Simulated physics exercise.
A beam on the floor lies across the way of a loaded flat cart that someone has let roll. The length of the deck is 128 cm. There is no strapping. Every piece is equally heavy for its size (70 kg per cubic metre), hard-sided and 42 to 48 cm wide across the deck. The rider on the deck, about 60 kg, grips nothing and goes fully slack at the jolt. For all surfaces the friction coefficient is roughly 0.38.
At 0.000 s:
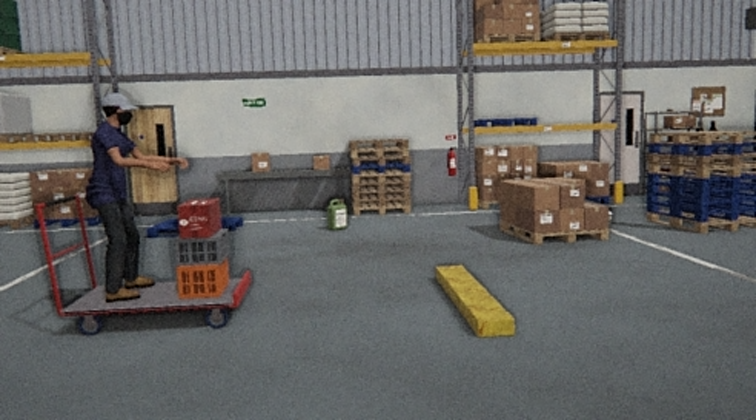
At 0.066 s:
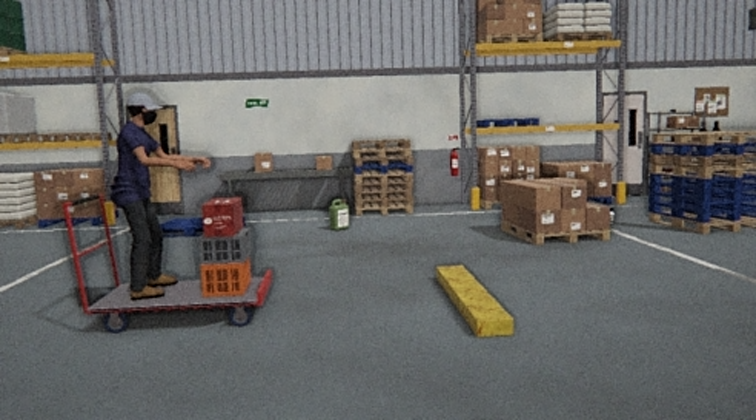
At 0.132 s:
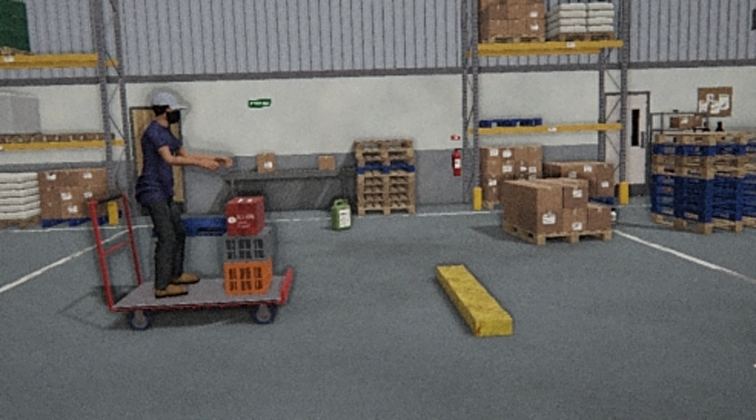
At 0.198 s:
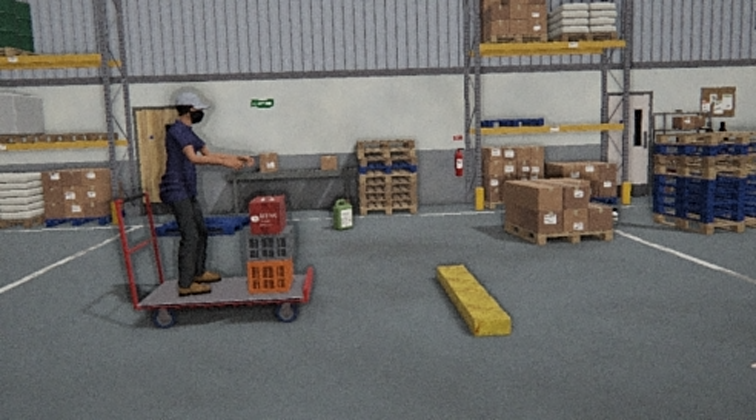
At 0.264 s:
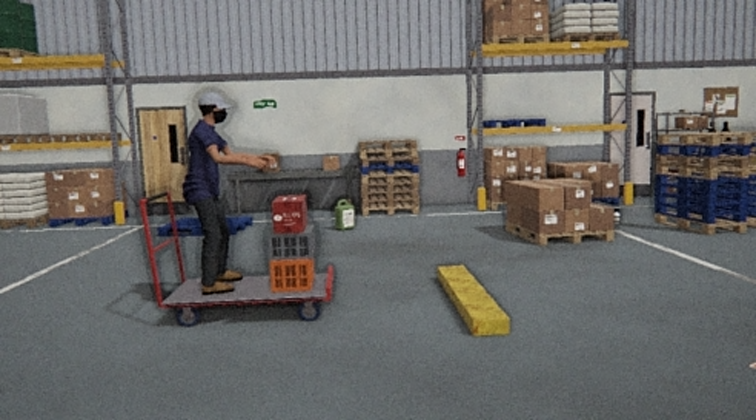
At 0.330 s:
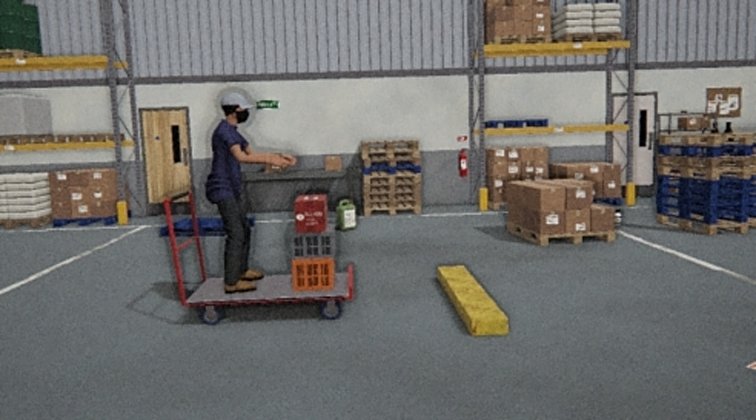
A person in a pale helmet, navy shirt and dark trousers stands with arms held forward on a red-framed flat cart, seen side-on from across a grey warehouse floor. Red, grey and orange crates are stacked before the rider, a yellow beam lies right of centre, and boxes, pallets and racking line the back. The cart rolls steadily rightward, carrying rider and crates, while the view stays nearly still.
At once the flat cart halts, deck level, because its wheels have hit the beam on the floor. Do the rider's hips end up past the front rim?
Yes.
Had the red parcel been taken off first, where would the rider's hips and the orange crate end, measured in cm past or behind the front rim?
I'd expect the hips to come to rest 40 cm out past the front rim, with orange 20 cm back from it.
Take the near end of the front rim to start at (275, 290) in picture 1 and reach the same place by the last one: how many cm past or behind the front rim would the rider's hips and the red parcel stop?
I'd say the hips settle 40 behind while red goes 100 past.
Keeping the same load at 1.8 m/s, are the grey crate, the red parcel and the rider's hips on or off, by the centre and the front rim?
Outcome - grey: Lost; red: Lost; hips: Kept.
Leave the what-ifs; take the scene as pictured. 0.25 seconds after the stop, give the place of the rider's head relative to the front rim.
20 cm behind the rim.
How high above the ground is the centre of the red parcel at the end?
Height: Around 10 cm.
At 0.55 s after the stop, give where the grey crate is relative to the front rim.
Its centre is around 75 cm past the front rim.
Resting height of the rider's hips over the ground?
Around 10 centimetres high.
Impact comes at 0.67 s.
After 1.22 s the rider's hips are 6 cm past the rim, near (468, 236) in the last picture's view.
After 1.67 s the rider's hips are 63 cm past the rim, near (534, 288) in the last picture's view.
After 4.7 s, past the rim, grey crate, red parcel and the rider's hips; behind it, orange crate.
